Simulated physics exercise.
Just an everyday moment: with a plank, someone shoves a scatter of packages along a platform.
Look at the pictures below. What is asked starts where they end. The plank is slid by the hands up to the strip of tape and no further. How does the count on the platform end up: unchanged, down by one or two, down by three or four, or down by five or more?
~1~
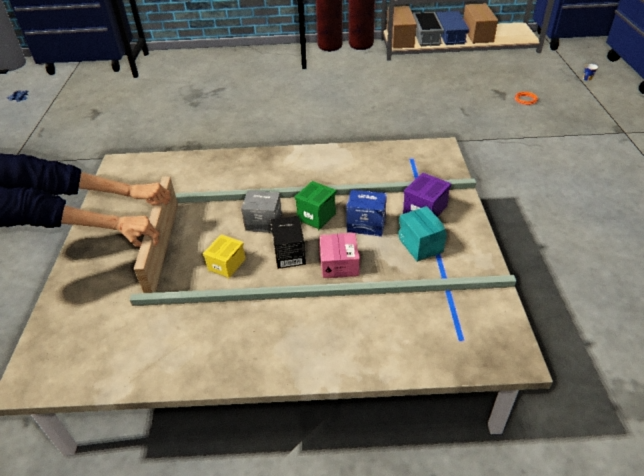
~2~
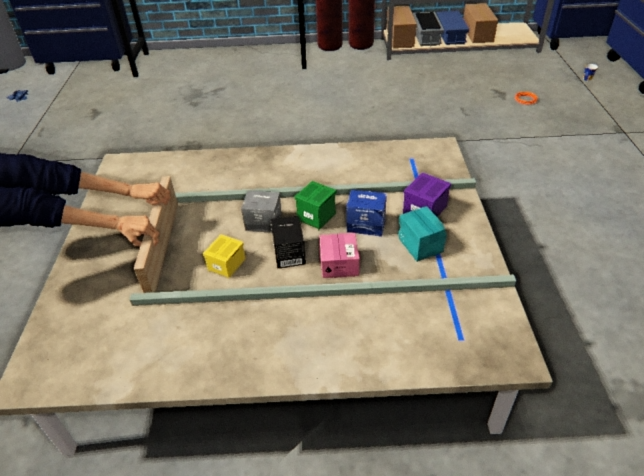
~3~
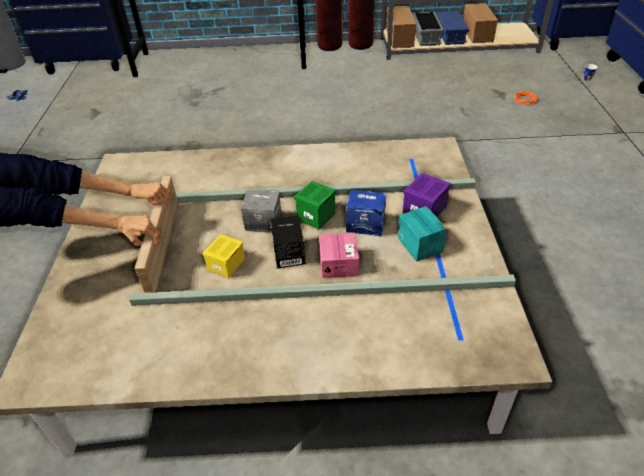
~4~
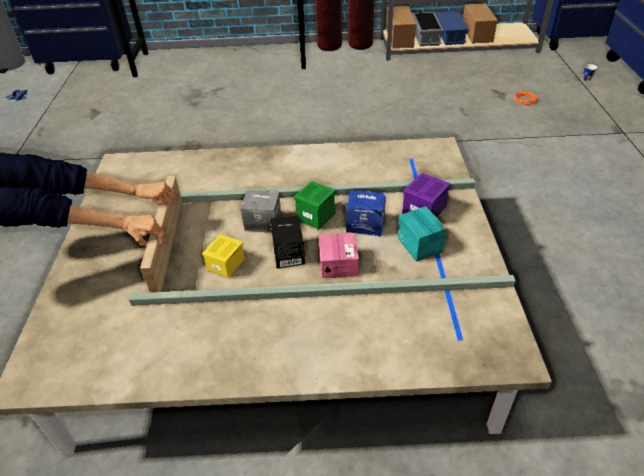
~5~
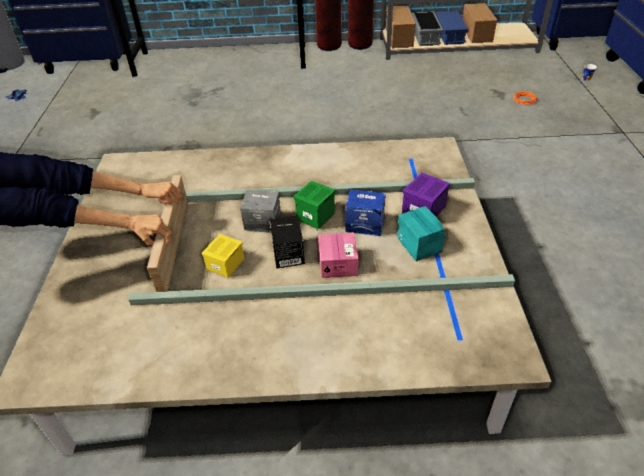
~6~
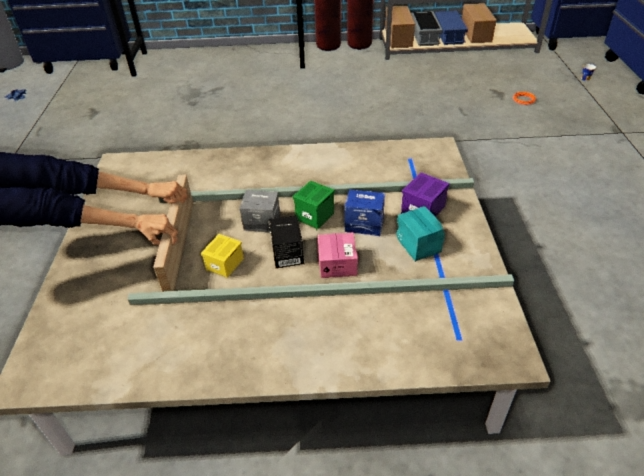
Just three or four drop.
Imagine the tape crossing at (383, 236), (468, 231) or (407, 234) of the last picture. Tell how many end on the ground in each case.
In order: 0, 6 and 1.
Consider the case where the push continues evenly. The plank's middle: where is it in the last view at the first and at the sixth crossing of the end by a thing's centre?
The first puts it near (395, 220), the next near (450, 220).
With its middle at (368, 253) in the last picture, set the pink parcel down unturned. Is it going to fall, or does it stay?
In that case it ends up off.
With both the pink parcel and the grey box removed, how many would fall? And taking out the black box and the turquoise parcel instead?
1 in the first case and 1 in the second.
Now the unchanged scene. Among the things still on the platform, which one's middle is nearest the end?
The green tote, it is.
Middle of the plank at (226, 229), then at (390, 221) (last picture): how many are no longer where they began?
That gives 1 for the first and 8 for the second.
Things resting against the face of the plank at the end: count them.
2.
Soon after, none off yet; purple tote at rest near (425, 199); turquoise parcel at rest near (420, 233); blue box at rest near (365, 213).
After that, none off yet; purple tote displaced a little near (429, 198); turquoise parcel displaced about its own width near (448, 233); blue box displaced about its own width near (416, 217).
In the end, the number that fall off is three or four; gone, pink parcel, blue box, turquoise parcel and purple tote.
